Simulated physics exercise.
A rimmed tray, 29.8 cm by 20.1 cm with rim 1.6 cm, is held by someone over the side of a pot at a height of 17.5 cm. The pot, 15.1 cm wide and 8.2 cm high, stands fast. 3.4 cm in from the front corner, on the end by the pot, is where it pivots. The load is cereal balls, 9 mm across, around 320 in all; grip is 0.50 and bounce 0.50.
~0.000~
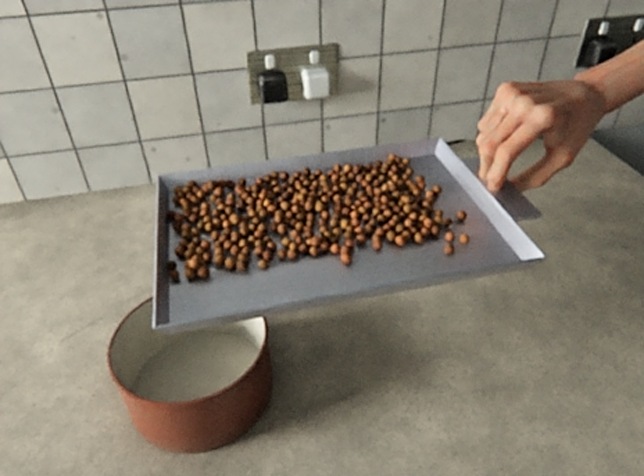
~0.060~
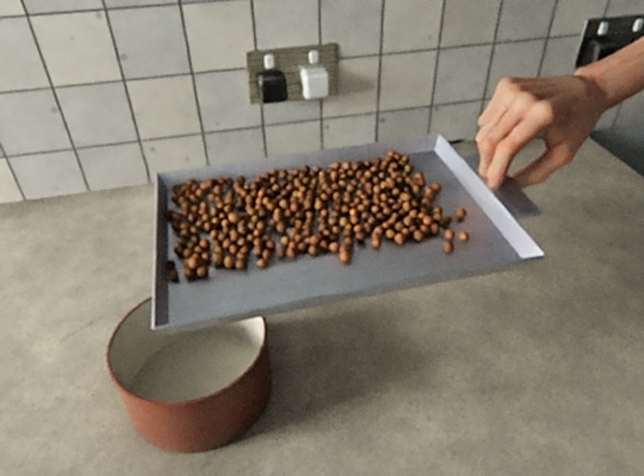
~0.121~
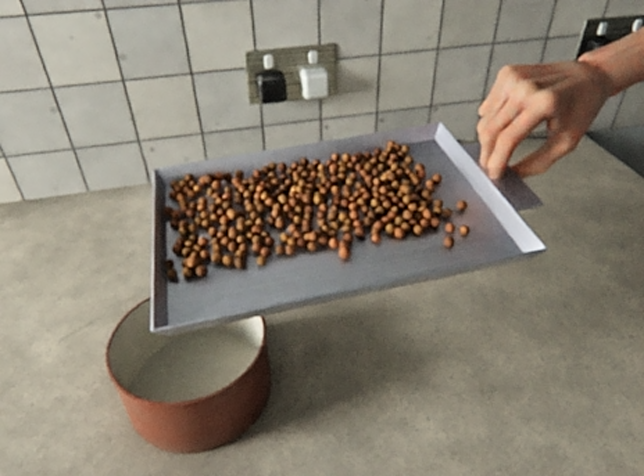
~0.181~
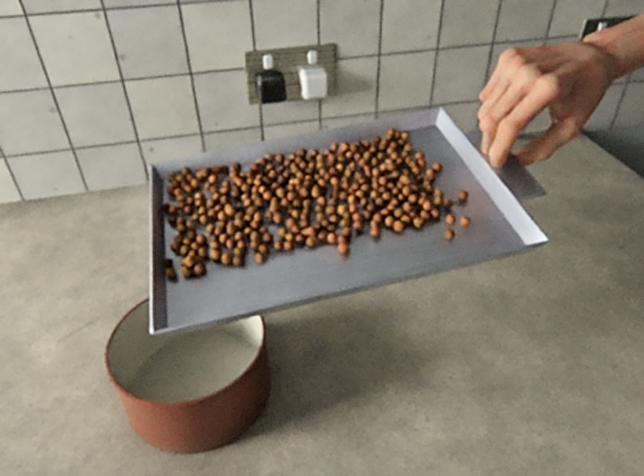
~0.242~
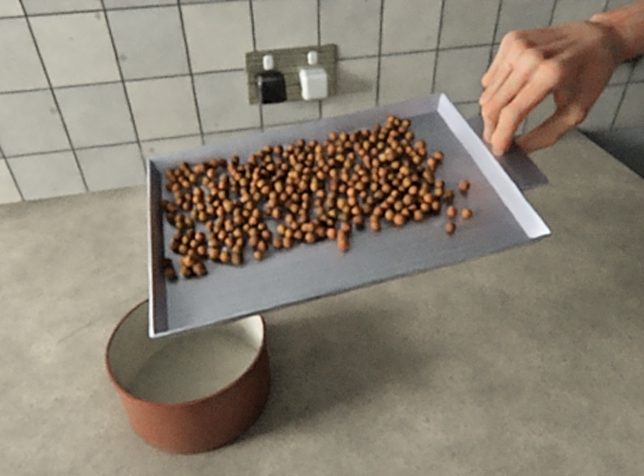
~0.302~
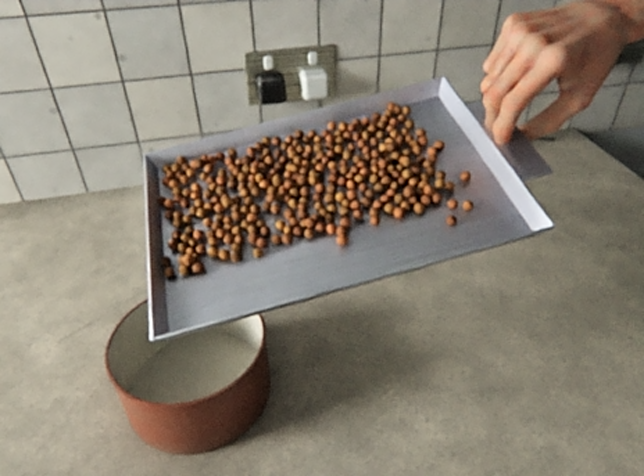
Grey rimmed tray of small brown balls tilting gradually as a hand raises its right end above a reddish-brown pot.
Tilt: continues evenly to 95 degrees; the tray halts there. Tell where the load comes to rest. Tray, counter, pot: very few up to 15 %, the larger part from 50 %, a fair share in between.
Tray very few; counter the larger part; pot very few.
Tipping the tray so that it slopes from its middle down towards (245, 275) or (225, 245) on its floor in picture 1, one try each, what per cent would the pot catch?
That would be close to 20 per cent and then close to 50 per cent.
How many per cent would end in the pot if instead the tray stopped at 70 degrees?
Near 5 %, then.
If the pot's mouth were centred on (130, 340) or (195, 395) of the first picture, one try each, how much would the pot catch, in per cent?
Some 5 and 90 per cent.
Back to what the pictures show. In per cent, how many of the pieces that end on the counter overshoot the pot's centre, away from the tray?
About 70 per cent.
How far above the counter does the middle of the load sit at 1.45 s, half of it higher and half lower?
Some 10 cm above the counter.
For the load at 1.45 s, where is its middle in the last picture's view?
(181, 407) or thereabouts.
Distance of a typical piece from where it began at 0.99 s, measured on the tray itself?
Roughly 11 cm.
Then, at 0.99 s, tilt 52 degrees; the tray holds 90 %, the pot 0 %.
After 1.45 s, tilt 77 degrees; the tray holds 35 %, the pot 0 %.
After 1.98 s, tilt 95 degrees; the tray holds 0 %, the pot 5 %.
In the end, at 2.3 s, tray 0 %, counter 95 %, pot 5 %.
